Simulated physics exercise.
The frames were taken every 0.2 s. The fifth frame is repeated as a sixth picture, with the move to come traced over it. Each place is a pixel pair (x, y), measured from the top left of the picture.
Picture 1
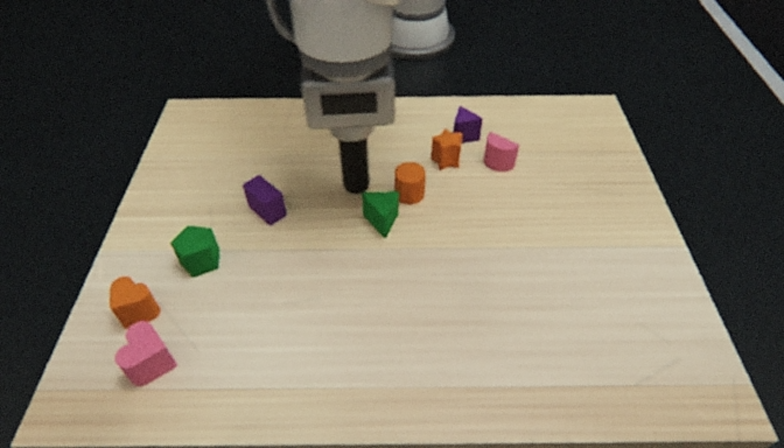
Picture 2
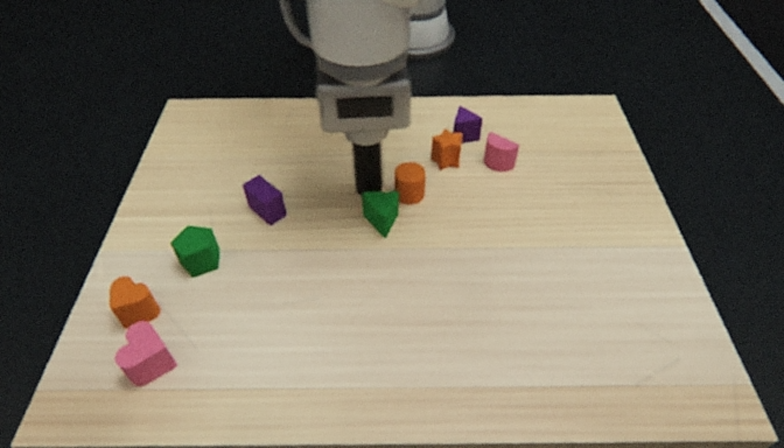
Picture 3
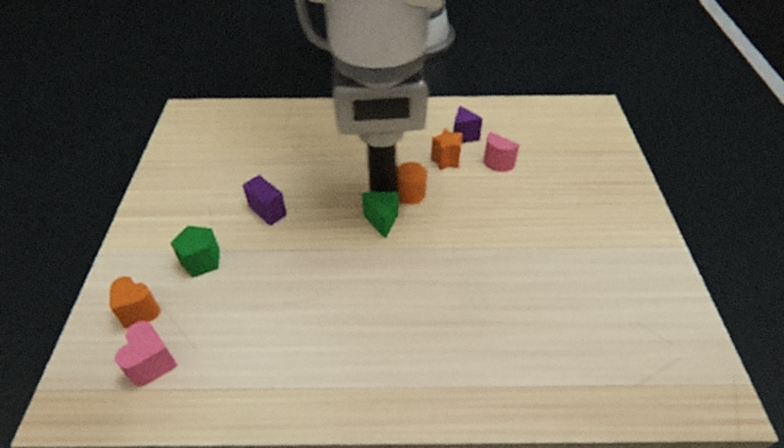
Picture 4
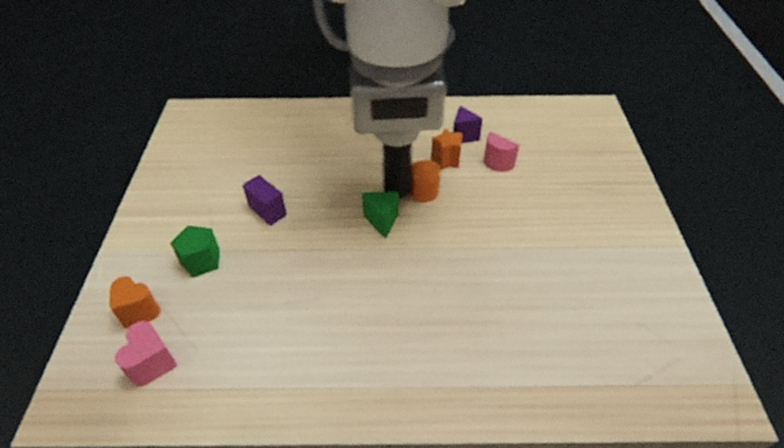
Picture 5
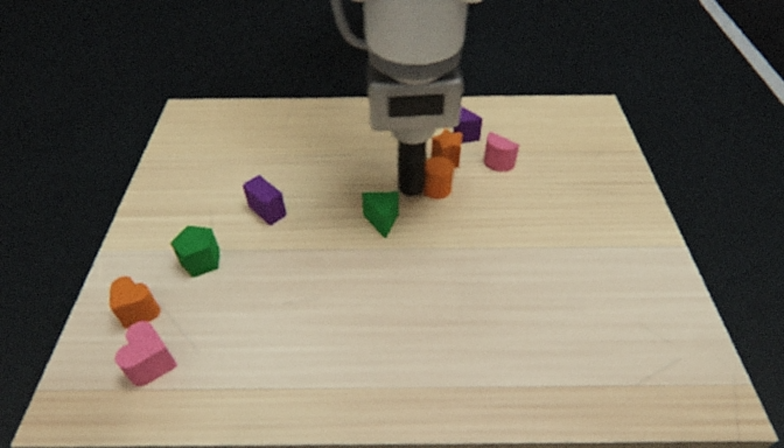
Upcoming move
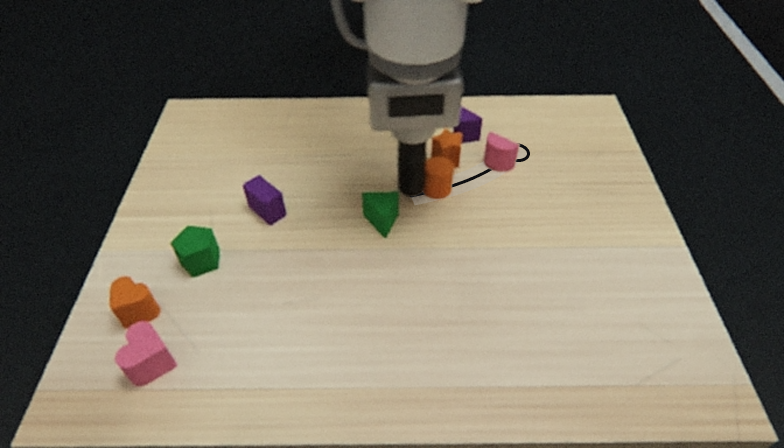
The clip opens on a robot arm holding a dark rod upright over a pale wooden board scattered with small colourful blocks. The rod moves right, passing behind the green triangular block, then nudges the orange round block a short way right while the other blocks stay still.
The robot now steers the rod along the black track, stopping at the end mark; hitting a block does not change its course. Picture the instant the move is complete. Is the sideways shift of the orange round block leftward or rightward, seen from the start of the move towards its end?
Over to the right.
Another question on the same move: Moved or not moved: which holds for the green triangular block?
By the last moment of the path, the green triangular block has stayed put.
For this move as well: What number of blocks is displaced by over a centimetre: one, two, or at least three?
Of all the blocks, two travel more than a centimetre.
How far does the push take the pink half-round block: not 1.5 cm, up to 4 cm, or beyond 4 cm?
Distance: More than 4 cm.
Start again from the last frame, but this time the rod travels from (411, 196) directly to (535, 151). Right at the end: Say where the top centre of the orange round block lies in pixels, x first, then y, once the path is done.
It will likely be found at (544, 149).
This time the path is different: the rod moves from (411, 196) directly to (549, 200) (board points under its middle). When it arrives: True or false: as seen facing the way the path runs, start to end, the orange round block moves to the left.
My answer: True.
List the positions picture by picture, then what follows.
Lower end of the rod (357, 186), tops of blocks, green triangular block (382, 200), orange round block (410, 171), orange star block (449, 138), pink half-round block (501, 141), in the first frame.
Rod (369, 189), blocks as before, in the second frame.
Rod (383, 191), blocks as before, in the third frame.
Rod (397, 191), orange round block (425, 169), in the fourth frame.
Rod (411, 188), green triangular block (382, 200), orange round block (439, 166), orange star block (449, 138), pink half-round block (501, 141), in the fifth frame.
The drawn path runs from (411, 196) via (452, 186) and (488, 171), ending at (516, 152).
What follows on the original path. One third of the way, rod (453, 178); orange round block (479, 154).
Two thirds of the way, rod (489, 163); orange round block (517, 141); pink half-round block (528, 127), turned 40° anticlockwise.
At the end, rod (518, 144); green triangular block not moved; orange round block (549, 132); orange star block not moved; pink half-round block (539, 117), turned 60° anticlockwise.
